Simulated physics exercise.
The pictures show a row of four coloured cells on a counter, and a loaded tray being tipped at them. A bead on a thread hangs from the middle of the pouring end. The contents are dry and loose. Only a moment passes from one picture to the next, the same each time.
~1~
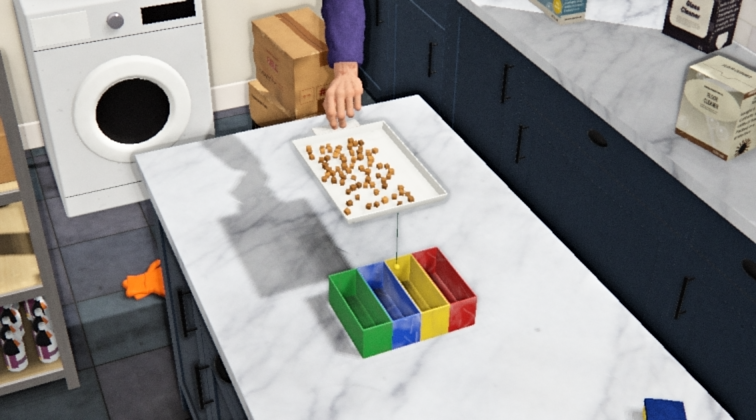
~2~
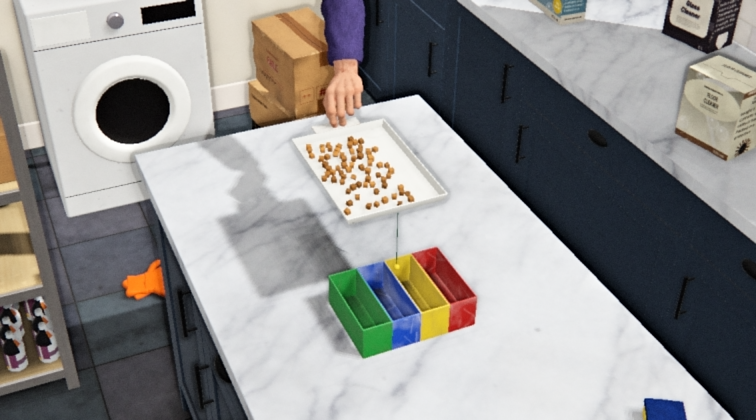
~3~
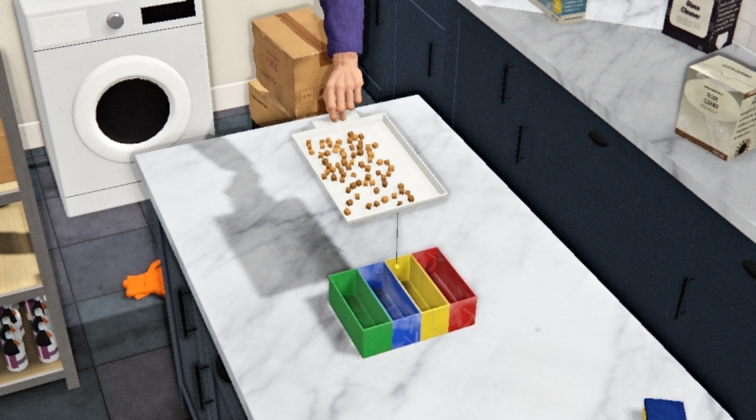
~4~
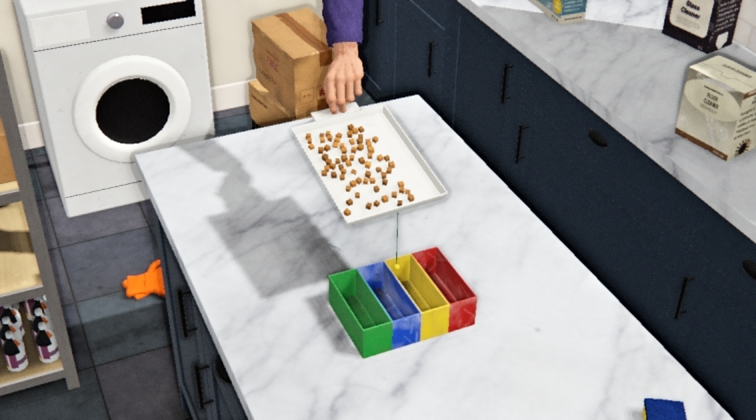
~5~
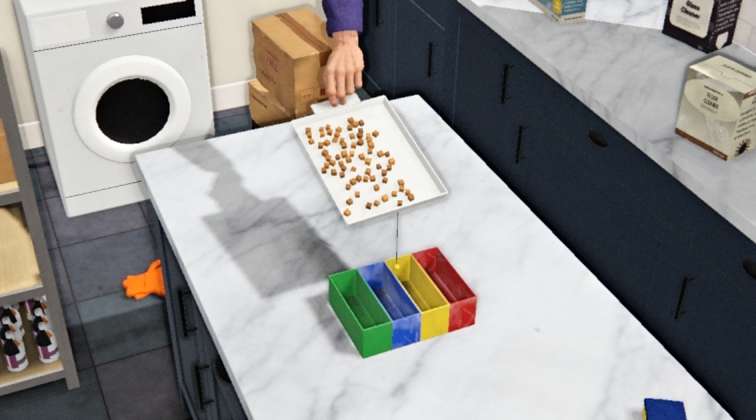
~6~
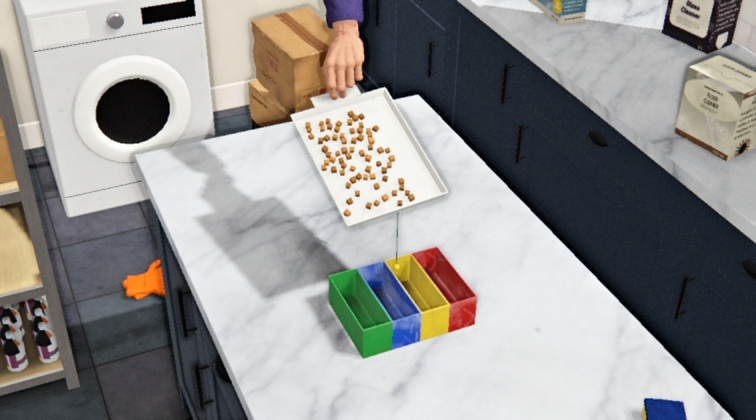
A laundry room or kitchen with a pale marbled counter is seen from above at an angle, the view staying still. A hand in a purple sleeve holds the far end of a white tray of small brown lumps, beyond joined green, blue, yellow and red cells, with a washing machine behind at left. The hand gradually raises the tray's far end, slightly lowering its near left corner.
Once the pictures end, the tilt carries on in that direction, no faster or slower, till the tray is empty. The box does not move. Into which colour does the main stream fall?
Most goes to the green cell.
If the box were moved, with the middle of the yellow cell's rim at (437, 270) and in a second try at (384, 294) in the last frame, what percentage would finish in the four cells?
Near 40 % and 100 %.
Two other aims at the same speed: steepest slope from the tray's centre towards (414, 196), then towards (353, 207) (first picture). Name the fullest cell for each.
The first try: Red. The second: The green cell.
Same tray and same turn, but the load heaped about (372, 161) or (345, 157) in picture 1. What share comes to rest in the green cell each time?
About 50 and 50 per cent.
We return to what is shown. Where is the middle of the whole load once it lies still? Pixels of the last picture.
Around (368, 331).
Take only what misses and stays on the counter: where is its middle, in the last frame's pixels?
Near (320, 351).
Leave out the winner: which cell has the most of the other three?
Second comes blue.
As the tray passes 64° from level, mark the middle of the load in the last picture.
Roughly at (363, 200).
Soon after the last picture, tray tipped steeply; all on the tray.
A little later, tray tipped past a quarter turn; most on the tray; a small part in the green cell; a small part falling or outside the box.
Later still, tray tipped past a quarter turn; about half in the green cell; about a quarter in the blue cell; a stray few in the yellow cell; about a quarter falling or outside the box.
At rest, tray tipped past a quarter turn; about half in the green cell; about a quarter in the blue cell; a stray few in the yellow cell; none in the red cell; about a quarter outside the box.
